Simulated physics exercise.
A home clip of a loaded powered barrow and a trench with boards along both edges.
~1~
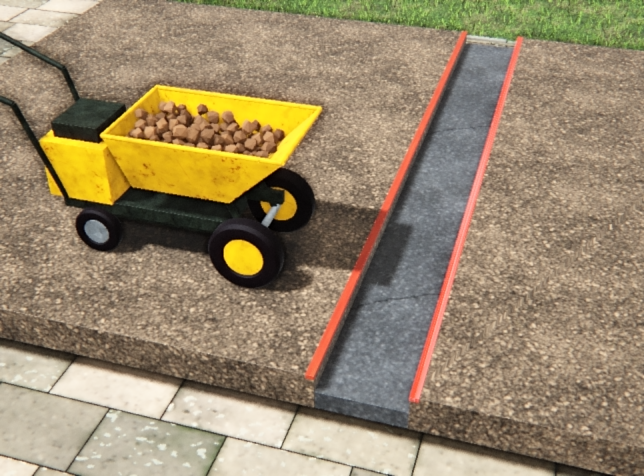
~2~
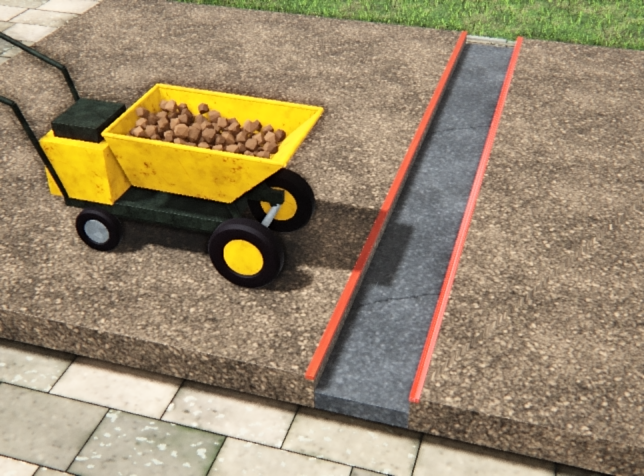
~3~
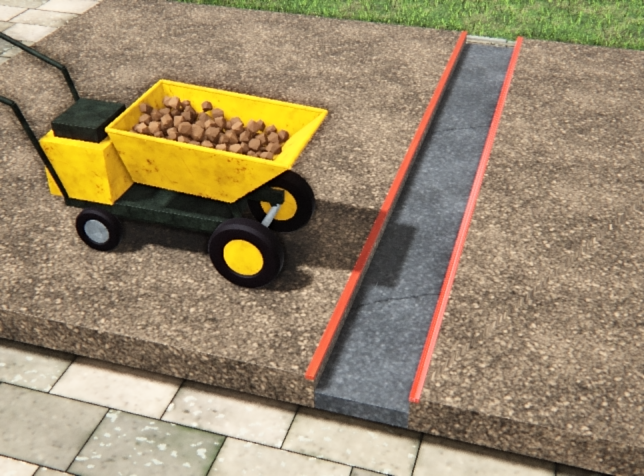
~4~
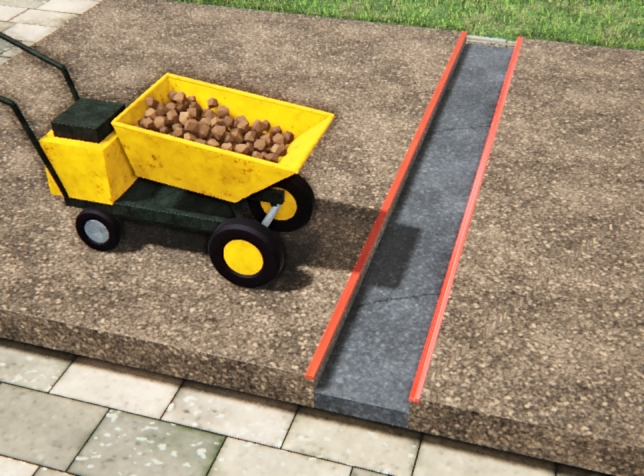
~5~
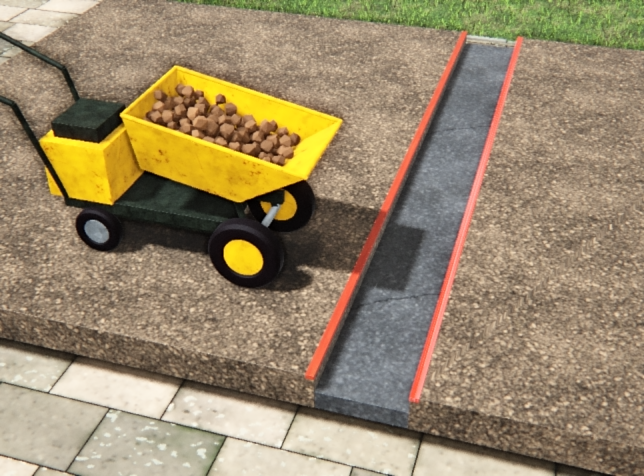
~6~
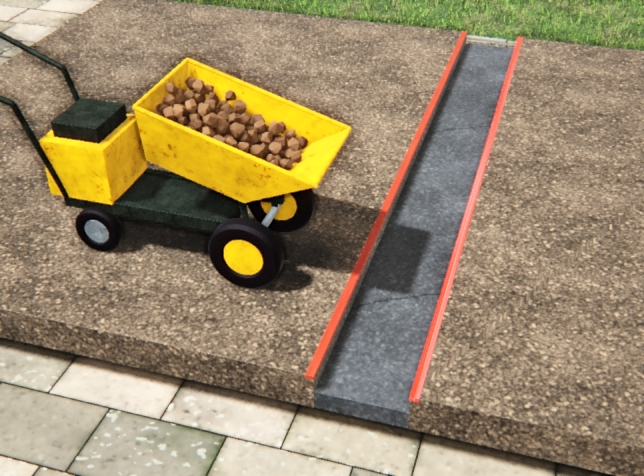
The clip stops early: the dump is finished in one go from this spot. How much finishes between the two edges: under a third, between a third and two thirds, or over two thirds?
Between the edges lies over two thirds of the load.
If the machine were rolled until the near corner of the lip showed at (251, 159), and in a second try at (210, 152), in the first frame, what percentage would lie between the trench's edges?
In turn 90 and 60 in a hundred.
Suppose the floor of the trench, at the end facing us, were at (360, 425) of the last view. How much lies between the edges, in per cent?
Near 100 %.
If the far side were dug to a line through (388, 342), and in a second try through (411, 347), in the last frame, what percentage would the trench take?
The first gives 40 %, the second 70 %.
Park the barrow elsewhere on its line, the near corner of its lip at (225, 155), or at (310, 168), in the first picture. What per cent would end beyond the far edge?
First some 0, then 40 per cent.
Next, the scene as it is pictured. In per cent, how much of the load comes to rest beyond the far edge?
Some 15 per cent.
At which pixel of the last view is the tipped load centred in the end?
Near (410, 288).
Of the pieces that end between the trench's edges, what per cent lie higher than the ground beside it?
Close to 20 per cent.
Soon, skip tipped steeply; all in the skip.
A while on, skip tipped steeply; about two thirds in the skip; about a quarter in or heaped over the trench; a stray few beyond it; a small part falling.
Towards the end, skip tipped right over; a small part in the skip; most in or heaped over the trench; a small part beyond it.
Finally, skip tipped right over; most in or heaped over the trench; a small part beyond it.
